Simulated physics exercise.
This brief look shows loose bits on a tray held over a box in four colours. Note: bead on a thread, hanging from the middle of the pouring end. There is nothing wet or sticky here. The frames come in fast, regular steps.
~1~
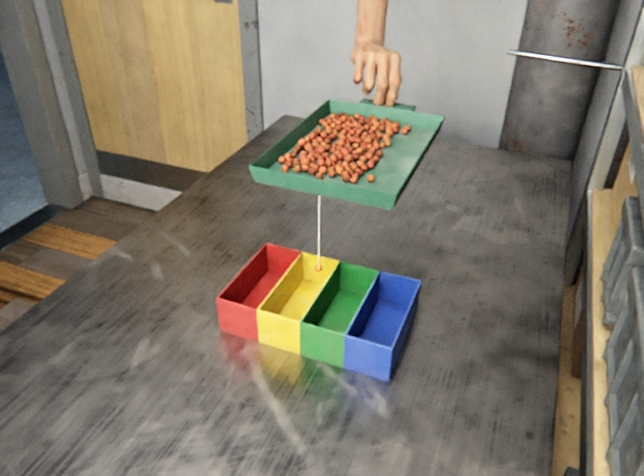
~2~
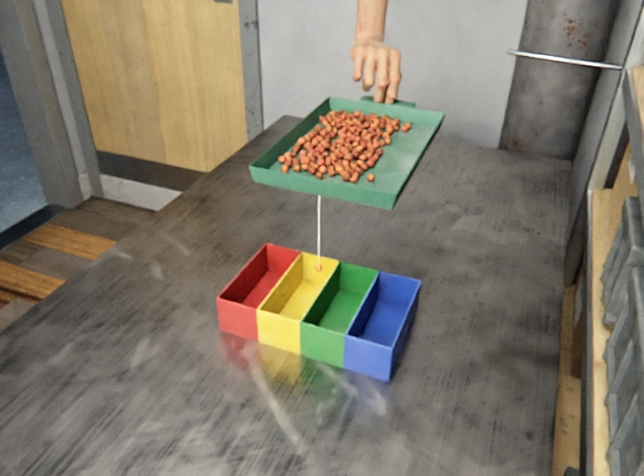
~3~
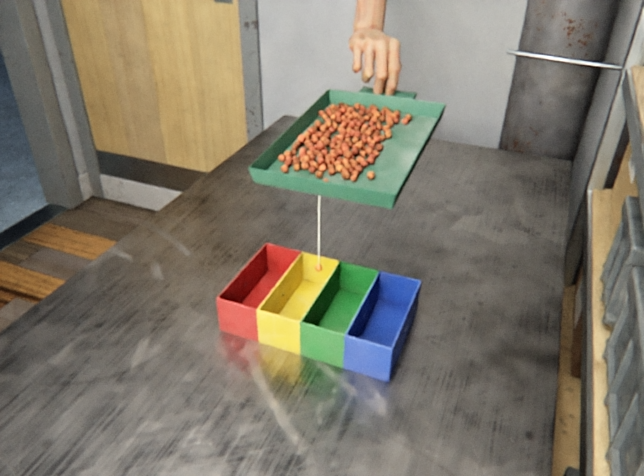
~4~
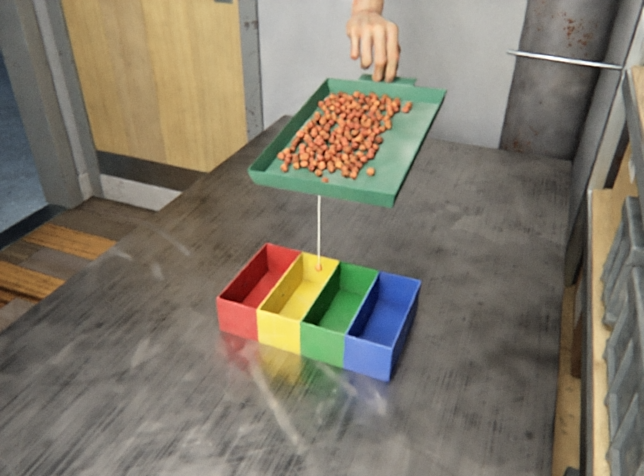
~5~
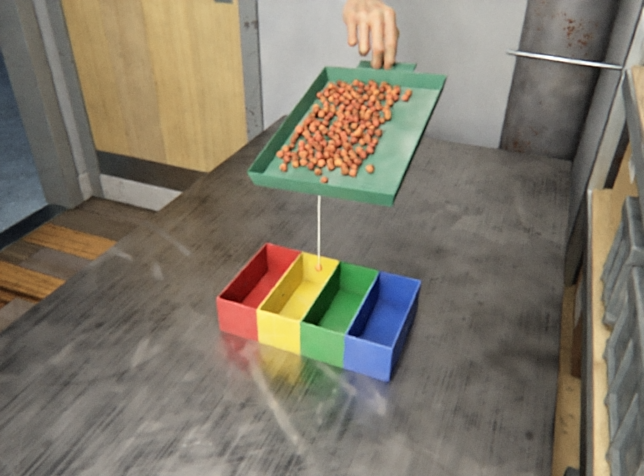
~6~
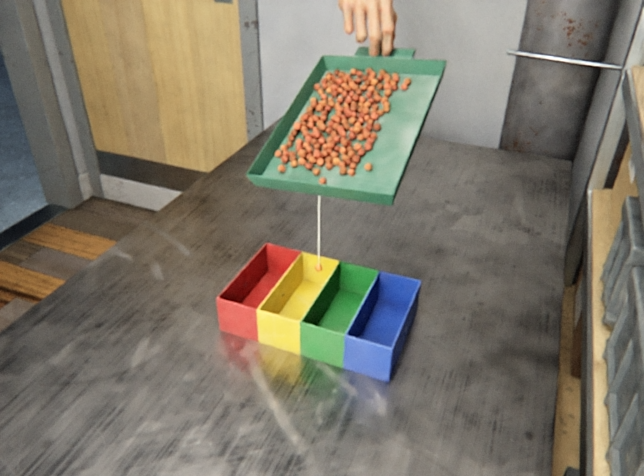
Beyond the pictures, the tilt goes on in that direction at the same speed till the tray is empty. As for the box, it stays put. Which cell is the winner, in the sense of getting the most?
Winner: Red.
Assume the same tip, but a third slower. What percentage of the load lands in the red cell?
It would be some 40 in a hundred.
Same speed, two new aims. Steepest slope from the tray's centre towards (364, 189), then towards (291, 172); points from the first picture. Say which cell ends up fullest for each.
First try: Blue. Second try: The red cell.
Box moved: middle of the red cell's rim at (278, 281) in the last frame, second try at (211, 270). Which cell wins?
Taking the two placings in order, you'd get the cell in red and then yellow.
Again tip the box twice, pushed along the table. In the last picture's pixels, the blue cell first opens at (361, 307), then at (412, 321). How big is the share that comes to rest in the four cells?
First case 100 in a hundred, second case 40 in a hundred.
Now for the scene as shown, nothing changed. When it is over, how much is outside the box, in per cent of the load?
20 %.
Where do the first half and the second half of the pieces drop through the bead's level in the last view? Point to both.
First half (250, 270); second half (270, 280).
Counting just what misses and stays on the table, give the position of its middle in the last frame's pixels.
Look around pixel (189, 332).
Just after the last frame, tray tipped steeply; almost all on the tray; just a few falling or outside the box.
A moment on, tray tipped past a quarter turn; roughly two thirds on the tray; about a tenth in the red cell; just a few in the yellow cell; just a few in the green cell; roughly a quarter falling or outside the box.
Further on, tray tipped past a quarter turn; roughly half in the red cell; roughly a quarter in the yellow cell; about a tenth in the green cell; just a few in the blue cell; roughly a quarter falling or outside the box.
When it is over, tray tipped past a quarter turn; roughly half in the red cell; roughly a quarter in the yellow cell; about a tenth in the green cell; just a few in the blue cell; roughly a quarter outside the box.
